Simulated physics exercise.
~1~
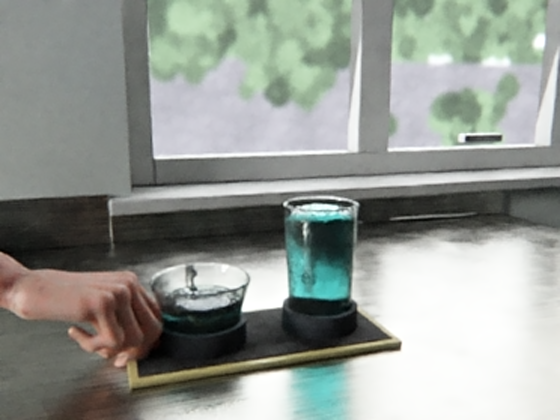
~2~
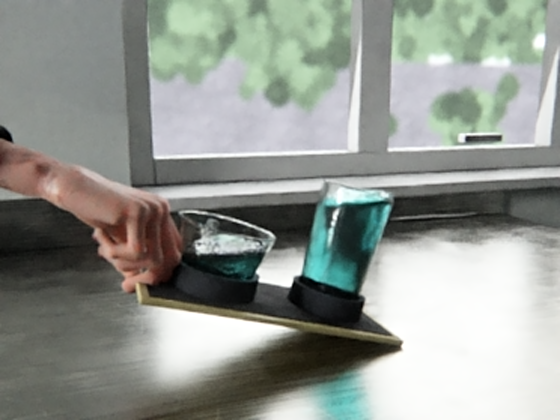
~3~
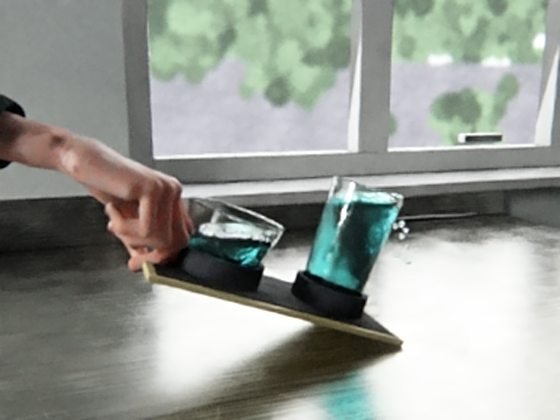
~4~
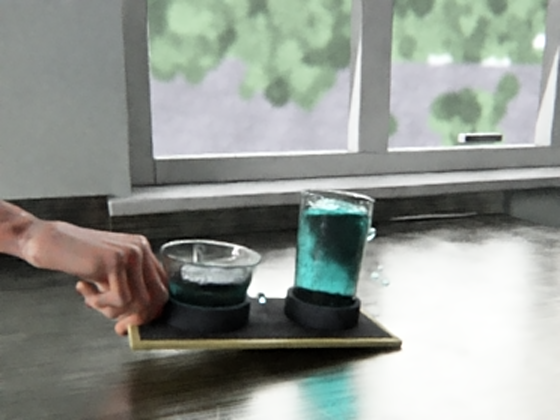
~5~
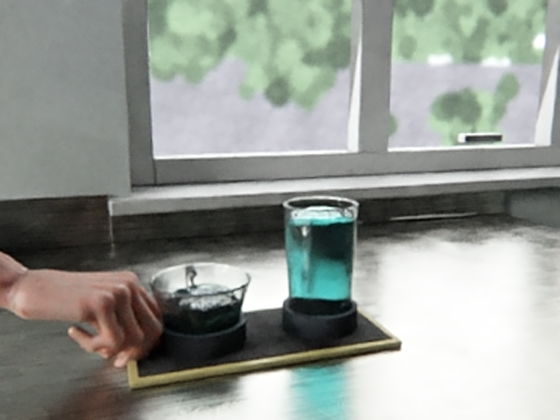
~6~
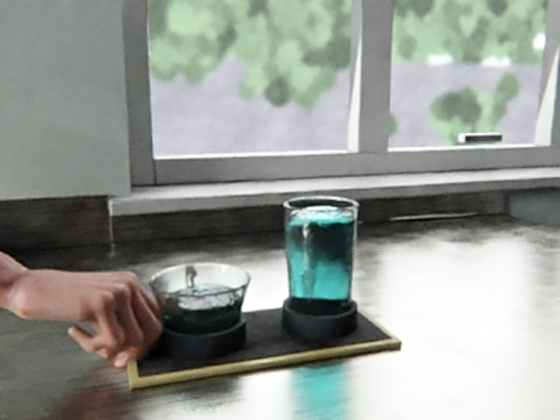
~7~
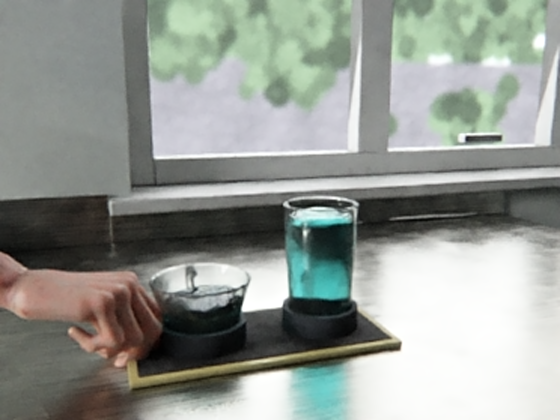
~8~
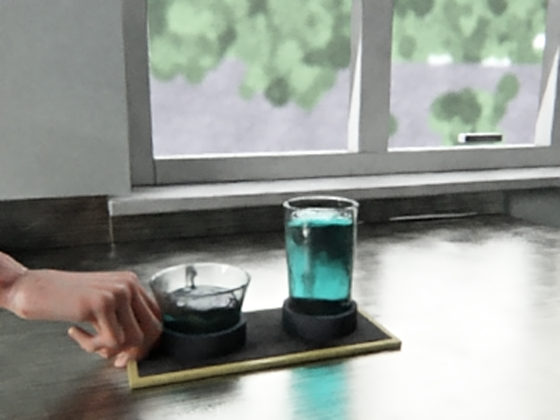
A hand lifted the left end of a dark tray holding a wide glass cup and a taller, slimmer glass of teal water, tilting both until drops spilled over their rims, then lowered it flat again, leaving both vessels upright and still holding water.
